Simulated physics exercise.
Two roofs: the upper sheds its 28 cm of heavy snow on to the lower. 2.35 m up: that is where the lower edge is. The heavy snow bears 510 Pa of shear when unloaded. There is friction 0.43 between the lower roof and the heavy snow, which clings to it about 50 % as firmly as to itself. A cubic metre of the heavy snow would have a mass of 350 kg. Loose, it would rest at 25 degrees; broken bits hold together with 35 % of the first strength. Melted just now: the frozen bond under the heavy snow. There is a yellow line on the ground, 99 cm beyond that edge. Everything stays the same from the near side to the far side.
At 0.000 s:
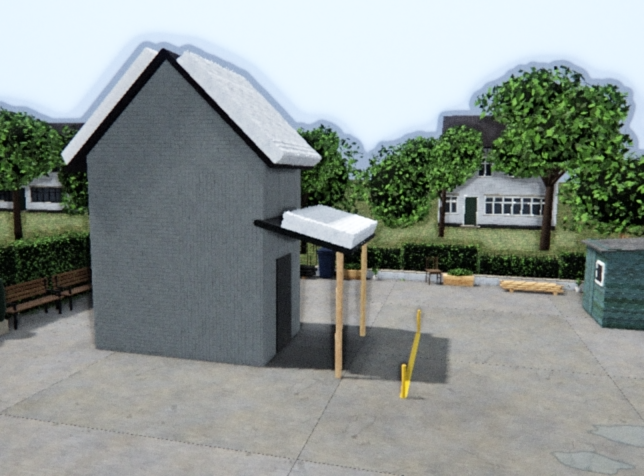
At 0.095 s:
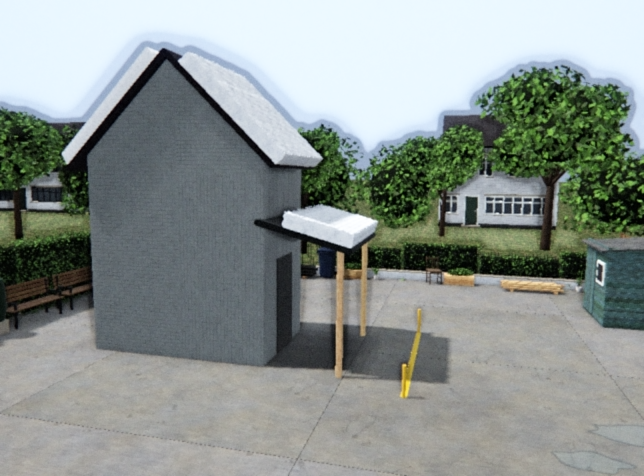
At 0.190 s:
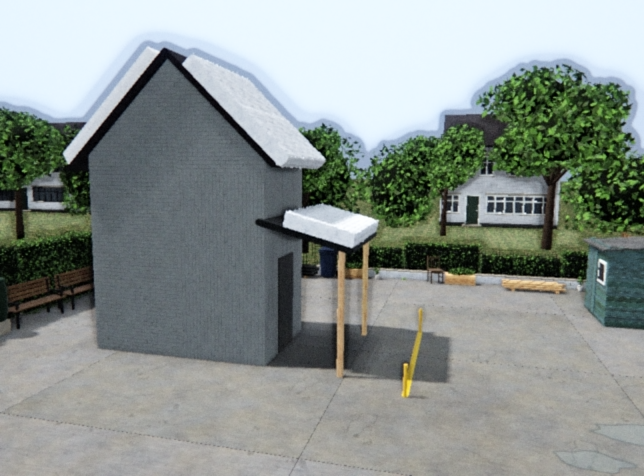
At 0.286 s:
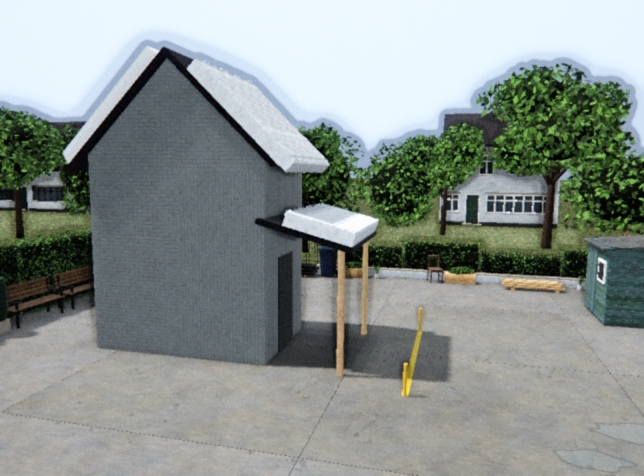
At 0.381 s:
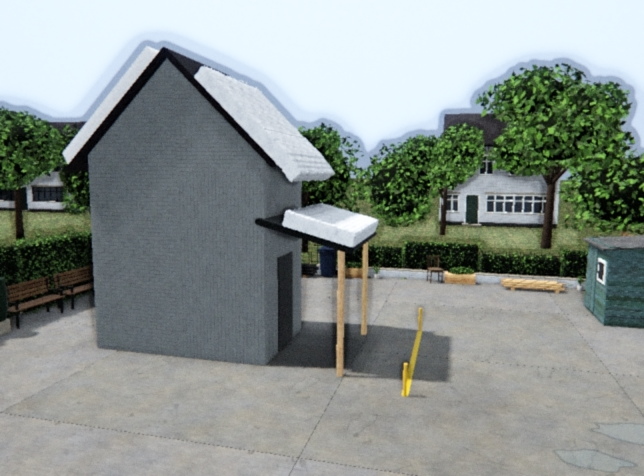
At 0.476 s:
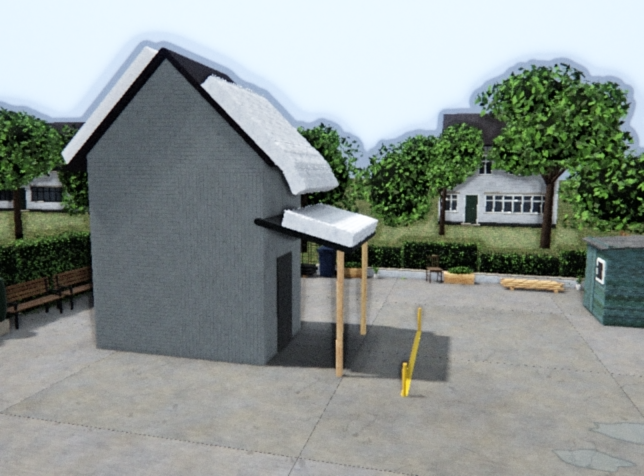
A tall grey brick building with a steep snow-covered roof stands left of centre in a paved yard, seen from a raised, still viewpoint. A lower white-topped canopy on wooden posts adjoins its right side, near a yellow bar, with benches at left, a green shed at right, and hedges, trees and white houses behind. The thick snow on the right slope slides slowly down, baring dark roof near the ridge, and its lower edge bends over the eave above the canopy.
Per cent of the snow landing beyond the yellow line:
Roughly 64 %.
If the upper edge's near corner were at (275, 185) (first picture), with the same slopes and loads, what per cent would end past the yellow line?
That would come to around 55 %.
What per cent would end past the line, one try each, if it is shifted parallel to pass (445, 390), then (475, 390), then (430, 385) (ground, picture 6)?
I'd guess near 50 %, then near 35 %, and near 55 % on the last try.
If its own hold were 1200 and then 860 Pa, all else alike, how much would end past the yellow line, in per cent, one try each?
In order: Around 50 % and around 60 %.
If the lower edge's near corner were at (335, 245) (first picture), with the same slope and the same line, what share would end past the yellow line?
That would be roughly 65 percent.
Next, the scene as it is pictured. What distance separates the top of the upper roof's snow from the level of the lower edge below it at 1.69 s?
0.6 m, roughly.
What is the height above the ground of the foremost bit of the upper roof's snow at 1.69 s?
Height: Approx. 0.0 m.
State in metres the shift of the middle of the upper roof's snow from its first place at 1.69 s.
Some 5.4 m.
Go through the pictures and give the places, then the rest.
The first picture shows leading edge of the heavy snow at (276, 156).
The second picture shows leading edge of the heavy snow at (277, 156), its middle shifted 2.8 cm, 2 % of it past the upper edge, in one piece.
The third picture shows leading edge of the heavy snow at (282, 163), its middle shifted 11 cm, 4 % of it past the upper edge, in one piece.
The fourth picture shows leading edge of the heavy snow at (286, 156), its middle shifted 24 cm, 10 % of it past the upper edge, in one piece.
The fifth picture shows leading edge of the heavy snow at (293, 167), its middle shifted 43 cm, 17 % of it past the upper edge, in one piece.
The sixth picture shows leading edge of the heavy snow at (299, 180), its middle shifted 68 cm, 27 % of it past the upper edge, cracking.
After 1.03 s, none is below the lower edge and 0 % is past the line.
After 1.69 s, 70 % is below the lower edge and 59 % is past the line.
After 2.34 s, 74 % is below the lower edge and 64 % is past the line.
After 3.00 s, 74 % is below the lower edge and 64 % is past the line.
After 3.10 s, at the end, 74 % is below the lower edge and 64 % is past the line.
